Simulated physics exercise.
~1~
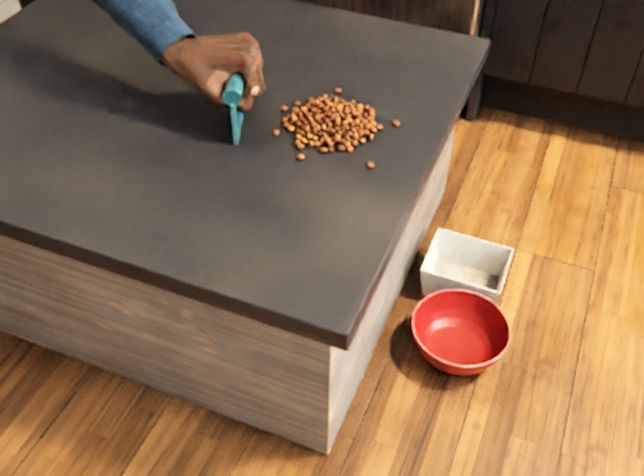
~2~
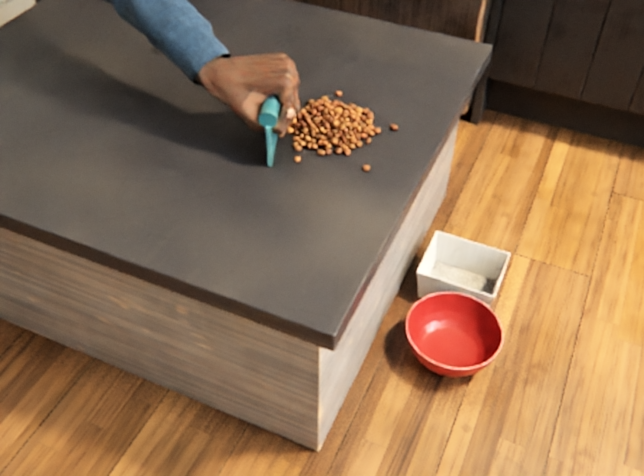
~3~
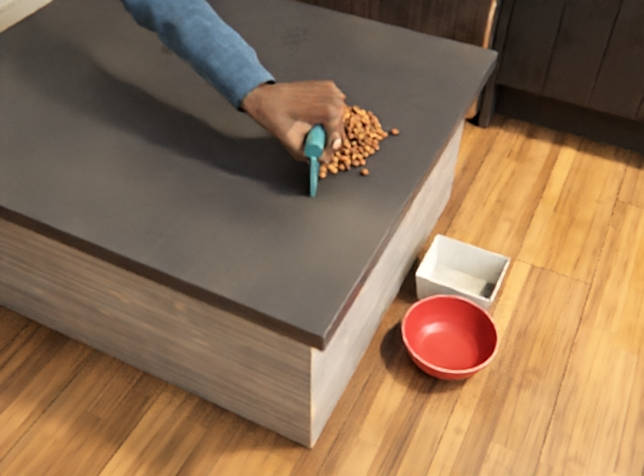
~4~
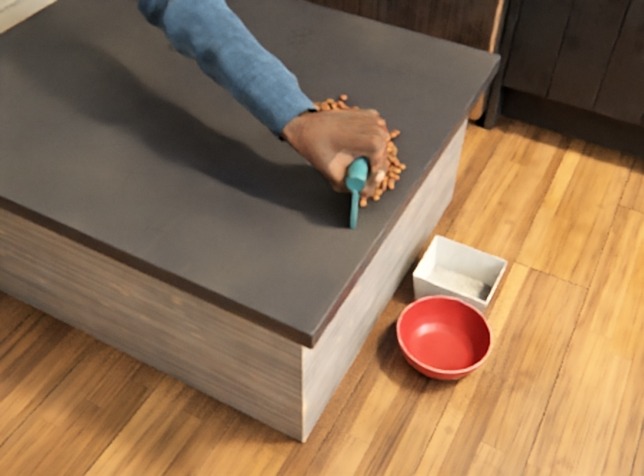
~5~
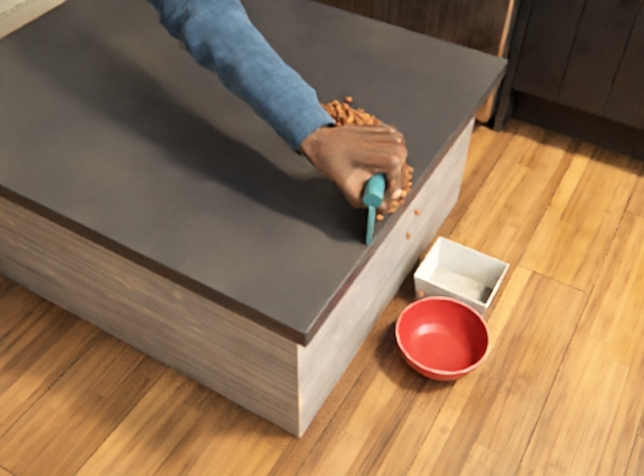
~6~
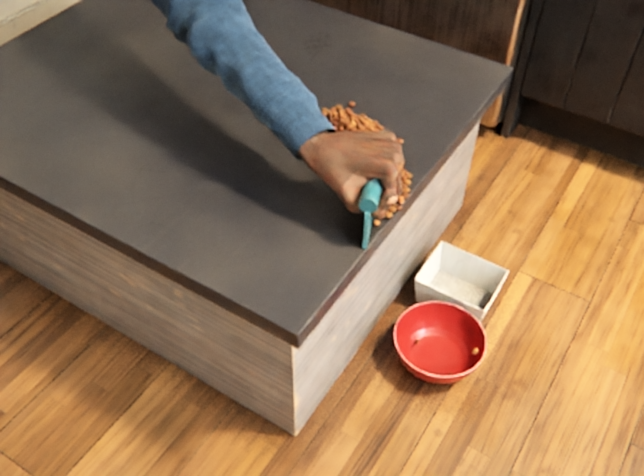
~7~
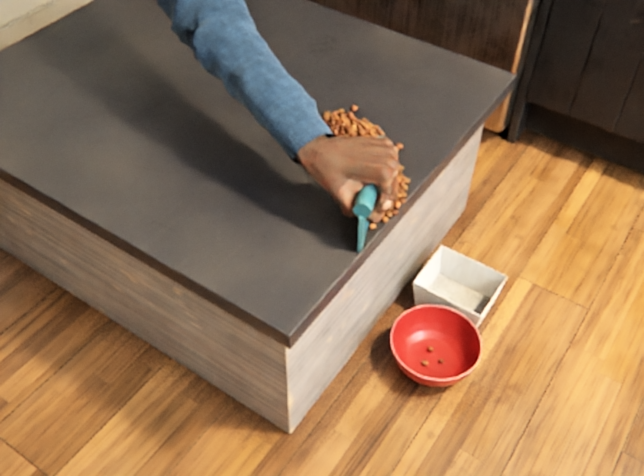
A hand in a blue denim sleeve, holding a small teal scraper, works across a dark grey tabletop with pale wooden sides, seen from above at an angle. A loose pile of brown kibble lies near the right edge, and a red bowl and a white rectangular tin sit below on the wooden floor. The hand slides right and towards the viewer, pushing the pile closer to the edge. It halts at the brink as a few pieces drop. A few bits rest in the red bowl, while nearly all the kibble stays on top.
